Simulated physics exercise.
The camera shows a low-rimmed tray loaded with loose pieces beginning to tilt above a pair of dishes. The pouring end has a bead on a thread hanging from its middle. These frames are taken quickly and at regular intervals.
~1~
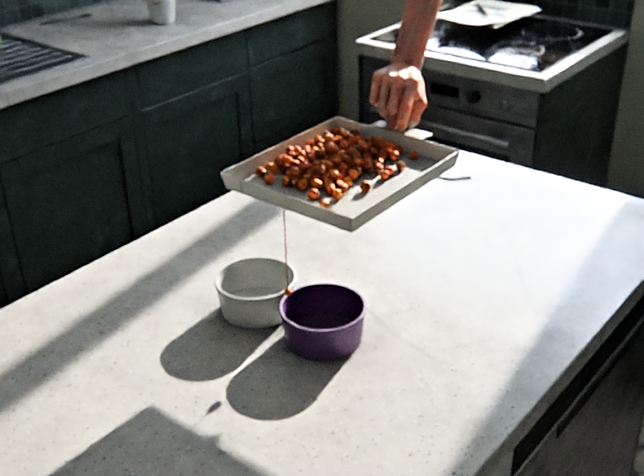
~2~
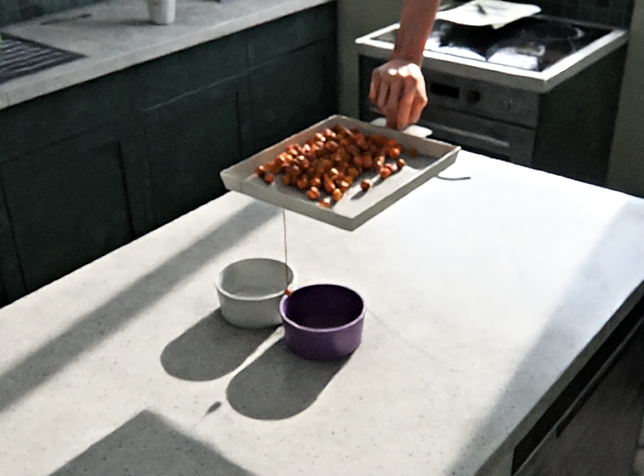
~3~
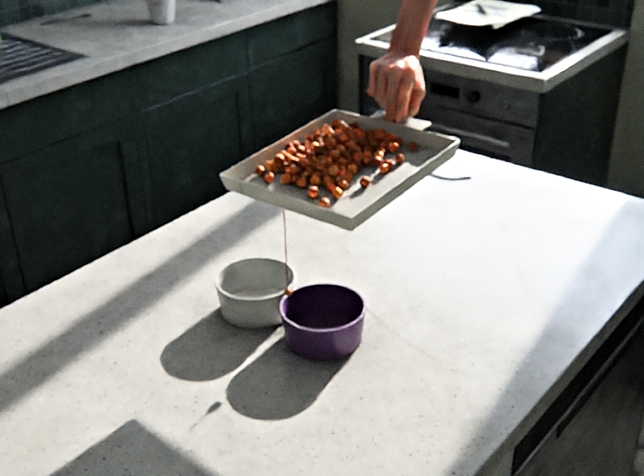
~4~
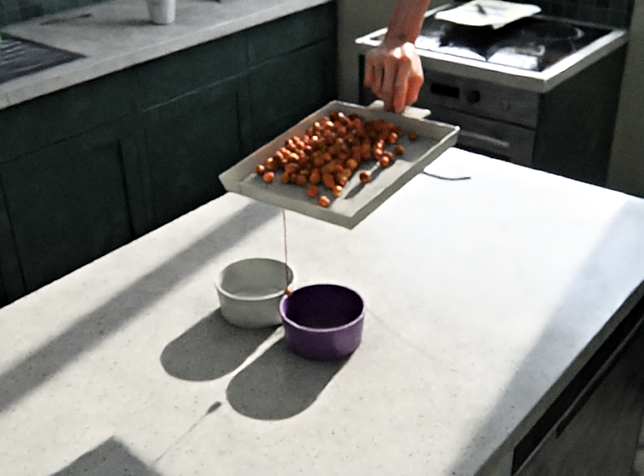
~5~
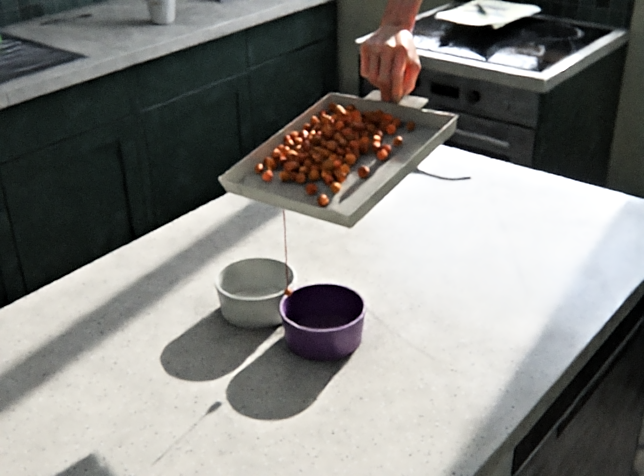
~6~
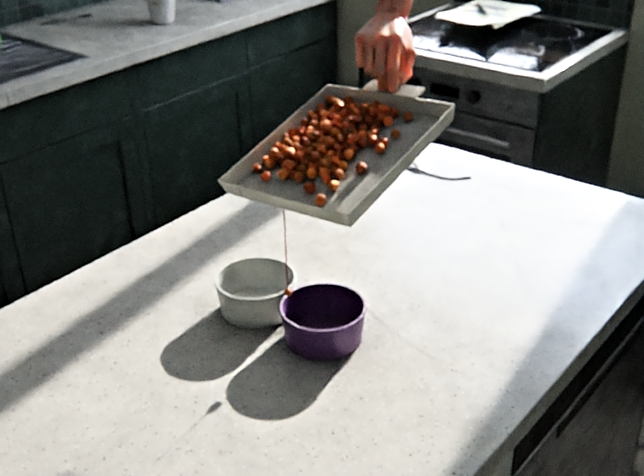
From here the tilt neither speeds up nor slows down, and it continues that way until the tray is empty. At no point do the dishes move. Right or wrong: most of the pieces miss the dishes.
Right.
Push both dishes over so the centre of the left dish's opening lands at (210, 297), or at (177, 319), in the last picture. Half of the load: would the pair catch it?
First try: Higher than half; second try: Lower than half.
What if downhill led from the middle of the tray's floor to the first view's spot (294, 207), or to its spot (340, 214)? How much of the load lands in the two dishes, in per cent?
Somewhere close to 0 % the first time, 30 % the second.
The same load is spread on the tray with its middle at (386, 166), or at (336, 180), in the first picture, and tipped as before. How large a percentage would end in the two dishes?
Around 10 percent the first time, around 20 percent the second.
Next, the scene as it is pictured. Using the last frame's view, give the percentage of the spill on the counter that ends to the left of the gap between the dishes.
My estimate is some 100 per cent.
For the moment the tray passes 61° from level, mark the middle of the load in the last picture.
The load's middle is around (268, 161).
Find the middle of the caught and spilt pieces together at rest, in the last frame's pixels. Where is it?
Close to (207, 337) in the last view.
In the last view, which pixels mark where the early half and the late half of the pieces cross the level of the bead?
I'd say close to (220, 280) at first and close to (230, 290) later on.
Just after the last frame, tray tipped steeply; almost all on the tray; about a tenth in the air.
A moment on, tray tipped past a quarter turn; the larger part on the tray; just a few in the left dish; about a tenth outside both; about a tenth in the air.
Further on, tray tipped past a quarter turn; roughly a quarter in the left dish; the larger part outside both.
When it is over, tray tipped past a quarter turn; not one in the right dish; roughly a quarter in the left dish; the larger part outside both.
